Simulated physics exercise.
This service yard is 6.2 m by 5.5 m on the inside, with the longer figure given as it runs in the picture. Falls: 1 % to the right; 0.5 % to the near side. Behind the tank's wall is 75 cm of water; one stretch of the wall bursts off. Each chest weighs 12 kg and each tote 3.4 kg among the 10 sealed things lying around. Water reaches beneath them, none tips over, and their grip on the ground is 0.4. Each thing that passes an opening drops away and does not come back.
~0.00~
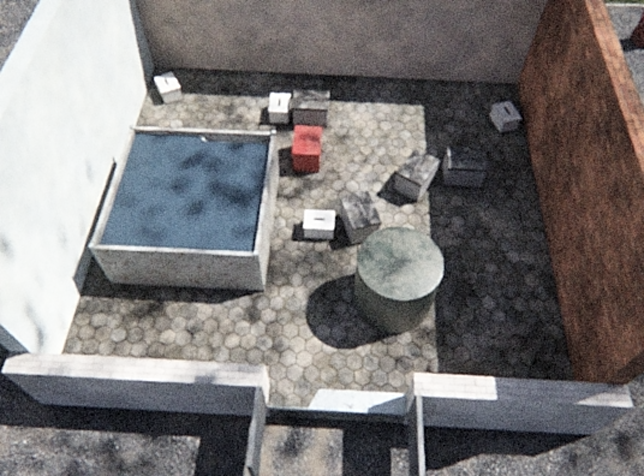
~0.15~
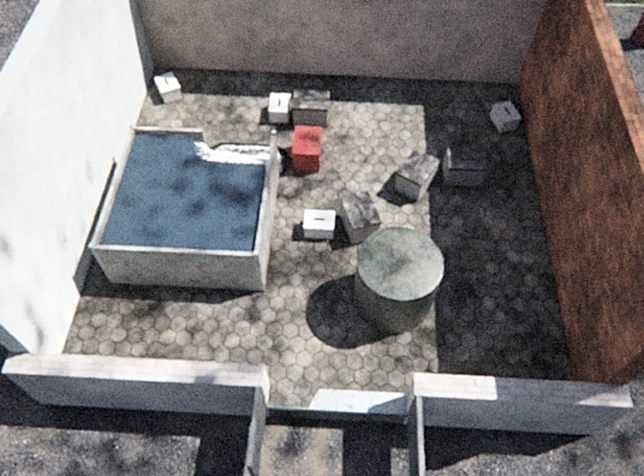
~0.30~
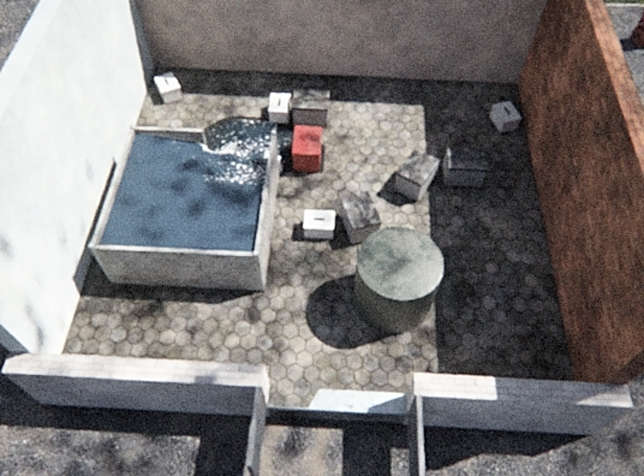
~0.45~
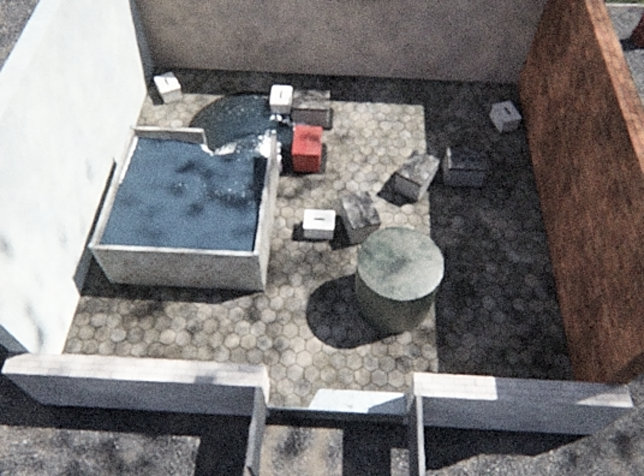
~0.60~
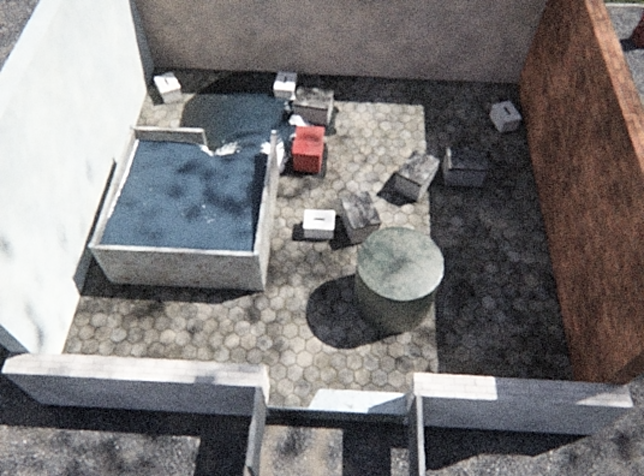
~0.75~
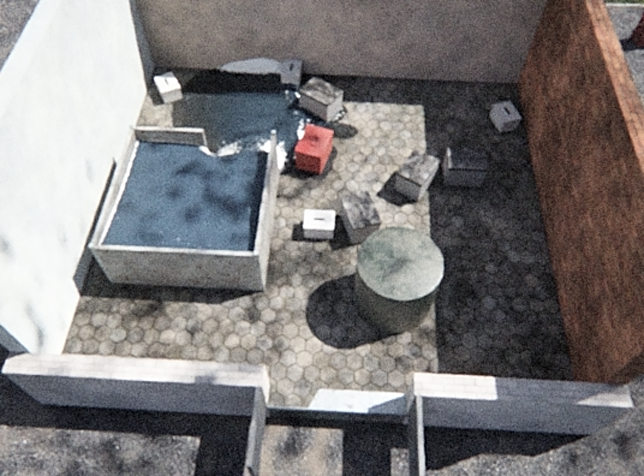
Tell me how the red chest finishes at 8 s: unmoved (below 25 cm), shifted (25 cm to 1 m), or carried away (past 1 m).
It will move a modest way.
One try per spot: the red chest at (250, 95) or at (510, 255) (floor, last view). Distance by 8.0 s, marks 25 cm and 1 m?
In that order: It ends far away; it ends far away.
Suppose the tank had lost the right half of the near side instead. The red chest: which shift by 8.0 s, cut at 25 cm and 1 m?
Outcome for the red chest: No real movement.
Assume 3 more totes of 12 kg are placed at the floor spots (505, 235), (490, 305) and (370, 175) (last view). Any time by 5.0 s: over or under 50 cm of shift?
In order: Above it, below it, below it.
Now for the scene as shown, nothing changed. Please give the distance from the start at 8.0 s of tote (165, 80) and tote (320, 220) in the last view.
First 100 cm, then 10 cm.
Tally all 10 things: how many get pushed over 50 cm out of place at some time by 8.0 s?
Count: 7.
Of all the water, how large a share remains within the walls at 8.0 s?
Around 98 % of the water.
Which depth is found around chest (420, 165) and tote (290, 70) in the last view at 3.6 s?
First roughly 0 cm, second roughly 24 cm.
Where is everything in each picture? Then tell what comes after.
The red chest at (307, 140) rests on the ground; 3.6 m2 under water; 0 of 10 have shifted, in the first frame.
The red chest at (307, 140) rests on the ground; water covers 4.2 m2; 0 of 10 have shifted, in the second frame.
The red chest at (307, 140), on the bottom; water covers 5.0 m2; 0 of 10 have shifted, in the third frame.
The red chest at (307, 140) rests on the ground; 5.9 m2 under water; 1 of 10 have shifted, in the fourth frame.
The red chest at (308, 140) rests on the ground; 7.0 m2 under water; 2 of 10 have shifted, in the fifth frame.
The red chest at (314, 140), on the bottom, 10 cm from its start; 8.0 m2 under water; 3 of 10 have shifted, in the sixth frame.
After 1.6 s the red chest is near (349, 146), 0.6 m from its start, aground; 0 of 10 are out; 1 afloat.
After 3.6 s the red chest is near (349, 146), 0.6 m from its start, aground; 0 of 10 are out; 3 afloat.
After 5.6 s the red chest is near (349, 146), 0.6 m from its start, aground; 0 of 10 are out; 5 afloat.
After 8.0 s the red chest is near (349, 146), 0.6 m from its start, aground; 0 of 10 are out; 5 afloat.
